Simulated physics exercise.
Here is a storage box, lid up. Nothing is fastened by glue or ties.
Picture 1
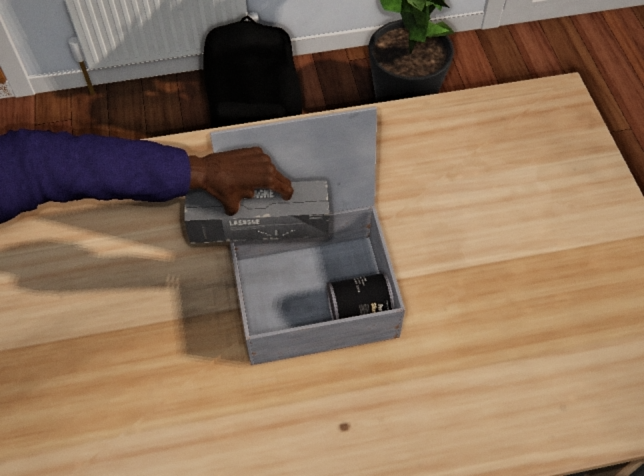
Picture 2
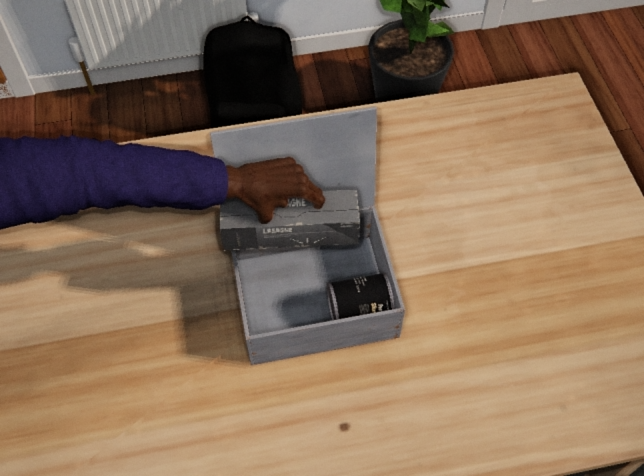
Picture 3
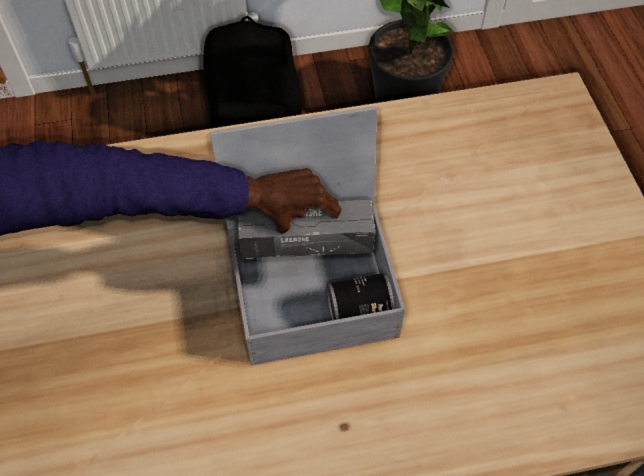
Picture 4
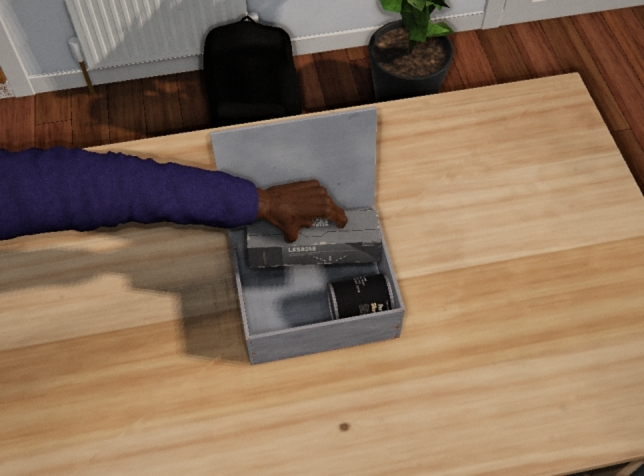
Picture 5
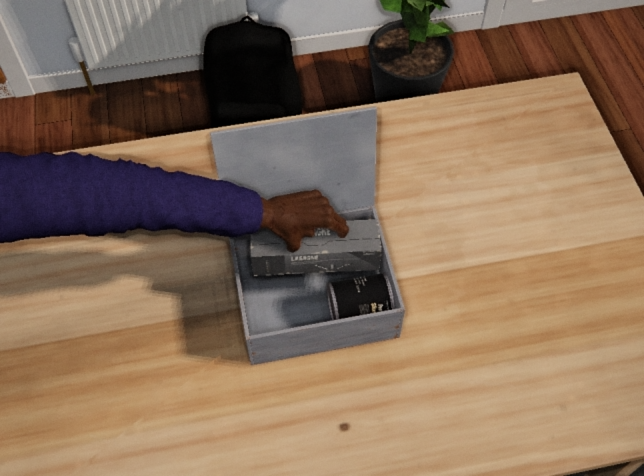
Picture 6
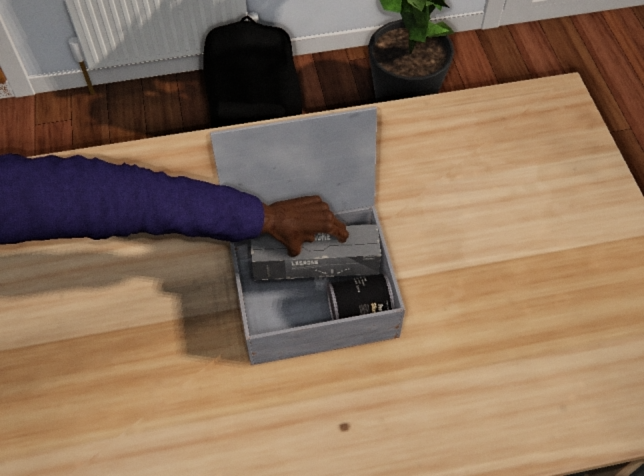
A hand in a purple sleeve, reaching in from the left, carries a long grey carton over an open grey storage box on a pale wooden table, seen from above by a still camera. A black tin lies in the box's right side, with a dark chair and potted plant behind. The hand moves the carton rightward, then lowers it into the back of the box, still gripping it.
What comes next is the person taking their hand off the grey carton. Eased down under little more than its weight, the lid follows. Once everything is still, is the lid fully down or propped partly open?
It is fully down.
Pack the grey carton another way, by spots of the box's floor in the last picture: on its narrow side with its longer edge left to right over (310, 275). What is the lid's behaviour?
The lid settles shut this time.
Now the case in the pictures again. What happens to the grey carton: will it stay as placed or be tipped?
Once everything settles, the grey carton ends up at a slant.
Then, 0.50 s on from there, grey carton on its side near (311, 254).
Then, 1.60 s on from there, lid 58° above the rim; grey carton on its side near (311, 254).
Then, 2.00 s on from there, lid 20° above the rim; grey carton on its side near (311, 254).
In the end, lid shut; toppled in the box, grey carton; black tin unmoved. At the end, from the last picture's camera, grey carton near (311, 254).
